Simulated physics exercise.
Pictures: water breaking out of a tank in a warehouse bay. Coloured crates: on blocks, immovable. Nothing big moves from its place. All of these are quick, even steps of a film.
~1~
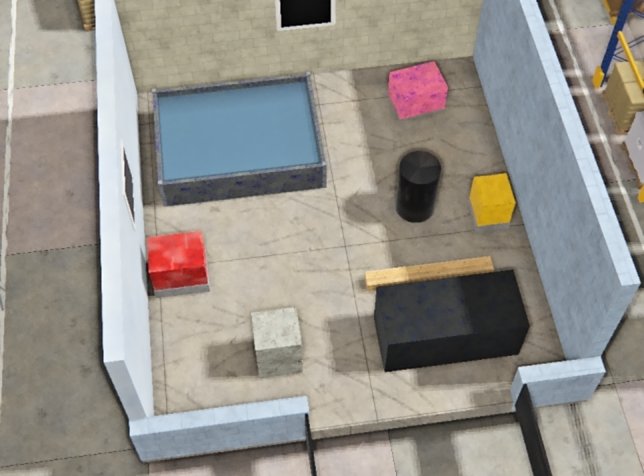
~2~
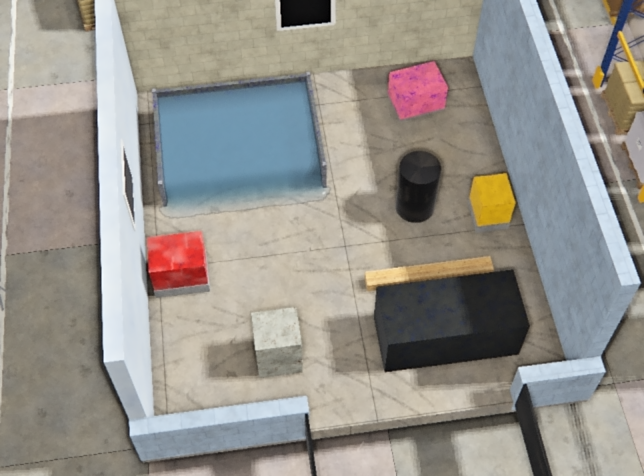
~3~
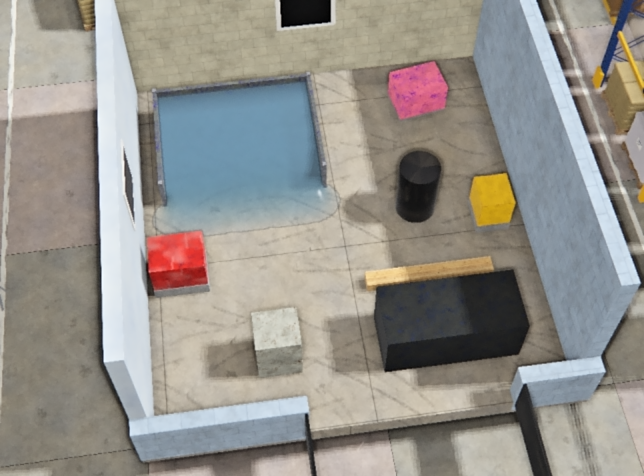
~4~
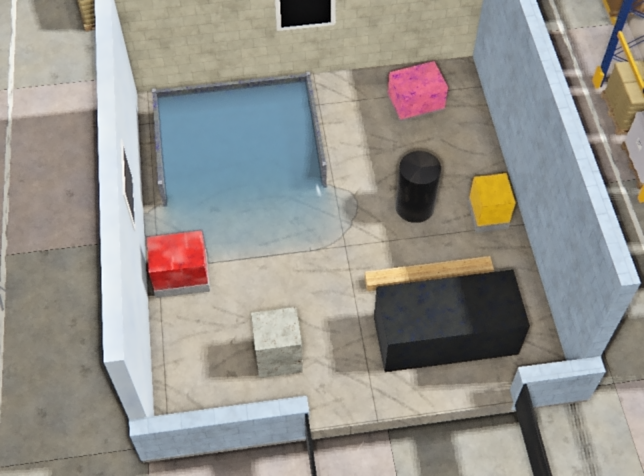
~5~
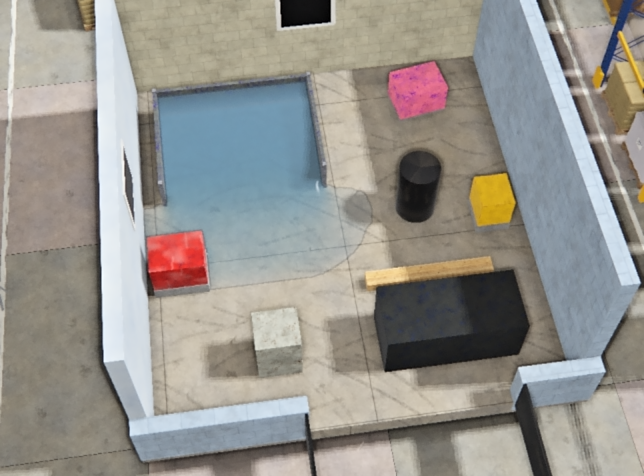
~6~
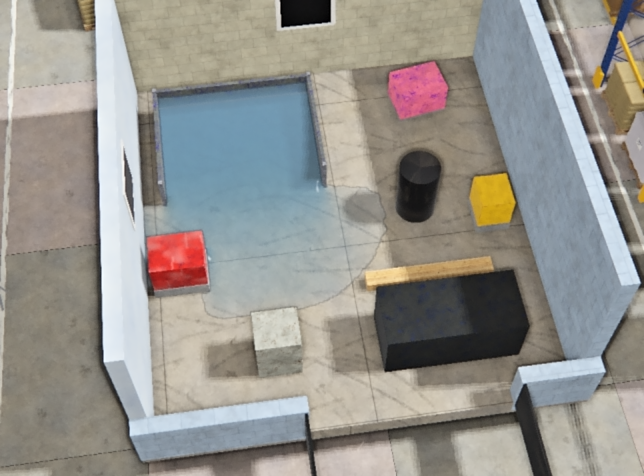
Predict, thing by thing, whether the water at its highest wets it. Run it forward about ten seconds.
As I see it, the pink crate is lapped by the water. The red crate is lapped by the water. The yellow crate is left alone by the water.
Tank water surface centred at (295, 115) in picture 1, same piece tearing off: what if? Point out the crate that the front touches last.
The pink-painted one.
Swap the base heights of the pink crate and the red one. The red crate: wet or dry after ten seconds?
Well, the red one is inundated then.
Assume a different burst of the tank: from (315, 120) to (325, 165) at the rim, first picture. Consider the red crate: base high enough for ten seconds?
Result: Red is not reached.
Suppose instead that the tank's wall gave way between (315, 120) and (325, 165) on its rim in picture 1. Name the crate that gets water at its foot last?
The crate marked red comes last.
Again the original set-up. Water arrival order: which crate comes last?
I'd go with the pink-painted one.
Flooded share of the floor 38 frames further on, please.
Near 85 in a hundred.
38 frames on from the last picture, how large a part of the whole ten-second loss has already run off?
It comes to around 75 per cent.
A moment on, water covers 35 % of the floor; the pink crate not reached, the red crate water round its plinth, the yellow crate not reached.
Next, water covers 50 % of the floor; the pink crate not reached, the red crate water round its plinth, the yellow crate not reached.
Then, water covers 60 % of the floor; the pink crate not reached, the red crate water round its plinth, the yellow crate water round its plinth.
Later, water covers 85 % of the floor; the pink crate water round its plinth, the red crate water round its plinth, the yellow crate water round its plinth.
In the end, water covers 100 % of the floor; the pink crate was topped, the red crate was topped, the yellow crate stayed above the water.
